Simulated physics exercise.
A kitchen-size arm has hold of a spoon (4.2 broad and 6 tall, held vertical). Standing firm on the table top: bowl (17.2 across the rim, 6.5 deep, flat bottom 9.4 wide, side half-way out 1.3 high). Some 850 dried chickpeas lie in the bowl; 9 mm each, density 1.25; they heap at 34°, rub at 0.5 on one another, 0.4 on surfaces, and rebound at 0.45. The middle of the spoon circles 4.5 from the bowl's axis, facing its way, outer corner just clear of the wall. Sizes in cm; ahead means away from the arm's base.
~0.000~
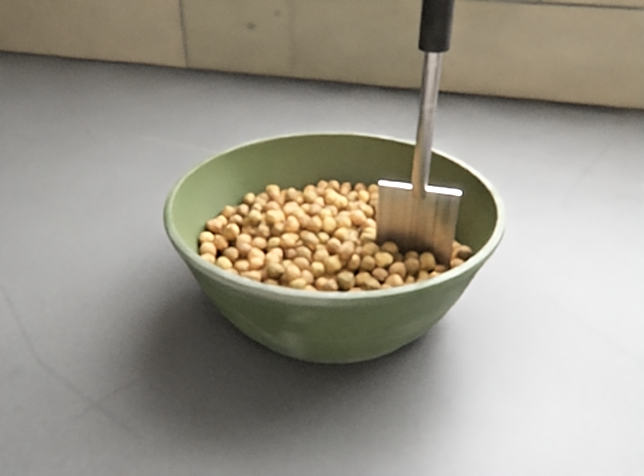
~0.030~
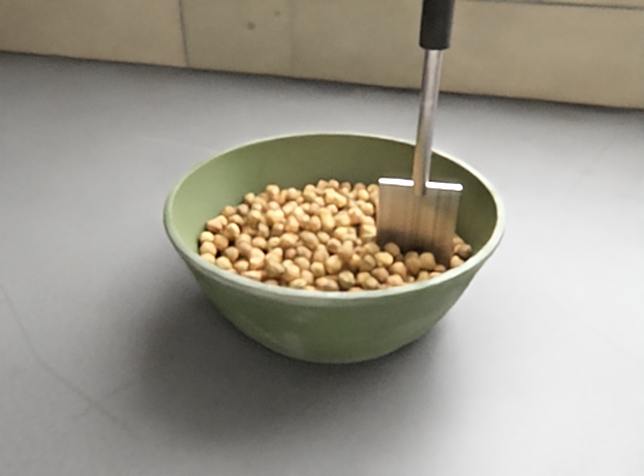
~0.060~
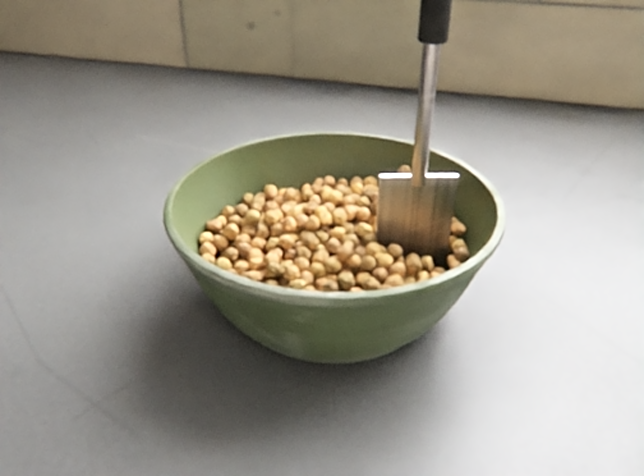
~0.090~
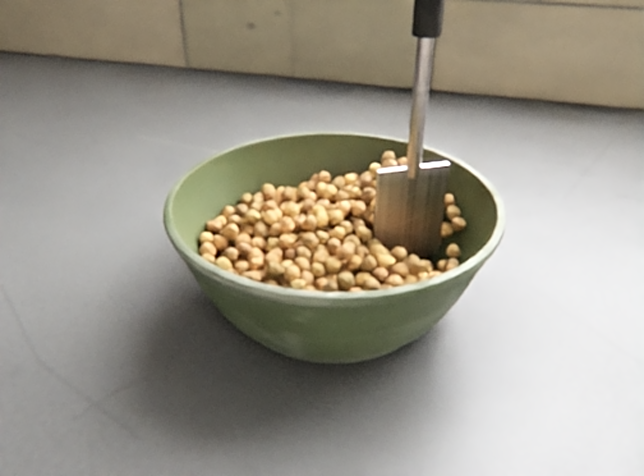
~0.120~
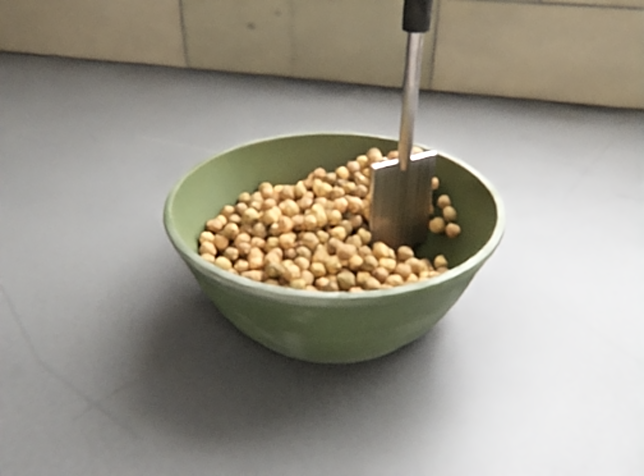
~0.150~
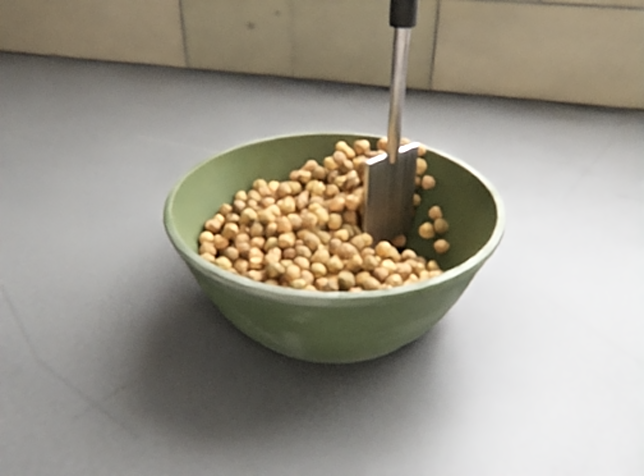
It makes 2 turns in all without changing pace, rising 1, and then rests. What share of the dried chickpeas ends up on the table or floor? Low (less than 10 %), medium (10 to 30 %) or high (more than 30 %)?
Answer: Medium; 10 to 30 % of the dried chickpeas finish on the table or floor.
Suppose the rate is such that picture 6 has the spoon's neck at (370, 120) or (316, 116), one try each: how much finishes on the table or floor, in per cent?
Some 30 and 45 per cent.
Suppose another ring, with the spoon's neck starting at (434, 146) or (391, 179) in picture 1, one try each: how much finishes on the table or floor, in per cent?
About 15 and 0 per cent.
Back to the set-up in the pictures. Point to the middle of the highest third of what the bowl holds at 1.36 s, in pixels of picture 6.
At about (273, 267).
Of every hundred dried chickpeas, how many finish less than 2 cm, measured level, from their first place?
About 10 per cent.
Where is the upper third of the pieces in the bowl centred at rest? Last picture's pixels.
Around (398, 229).
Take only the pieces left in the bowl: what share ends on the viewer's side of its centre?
Some 40 per cent.
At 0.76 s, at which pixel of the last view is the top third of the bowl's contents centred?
Near (423, 241).
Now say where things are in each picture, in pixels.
Spoon neck at (422, 161), 0° round; upper third of the load around (328, 244), from x 205 to 465, top at y 190; 850 in the bowl, in the first picture.
Spoon neck at (423, 157), 5° round; upper third of the load around (330, 242), from x 205 to 465, top at y 190, in the second picture.
Spoon neck at (421, 149), 17° round; upper third of the load around (332, 232), from x 205 to 460, top at y 175, in the third picture.
Spoon neck at (416, 141), 30° round; upper third of the load around (333, 225), from x 205 to 460, top at y 160, in the fourth picture.
Spoon neck at (407, 134), 43° round; upper third of the load around (331, 219), from x 205 to 450, top at y 155, in the fifth picture.
Spoon neck at (395, 128), 56° round; upper third of the load around (329, 210), from x 205 to 450, top at y 145; 850 in the bowl, in the sixth picture.
By 0.76 s, 318° round, highest piece 8 above the table; 761 in the bowl, 79 on the table or floor, 10 in flight or on the tool.
By 1.36 s, 220° round, highest piece 8 above the table; 702 in the bowl, 146 on the table or floor, 2 in flight or on the tool.
By 1.87 s, 0° round, highest piece 7 above the table; 681 in the bowl, 169 on the table or floor.
By 2.57 s, 0° round, highest piece 7 above the table; 681 in the bowl, 169 on the table or floor.
Final count, 681 in the bowl, 169 on the table or floor. That is 20 % on the table or floor.
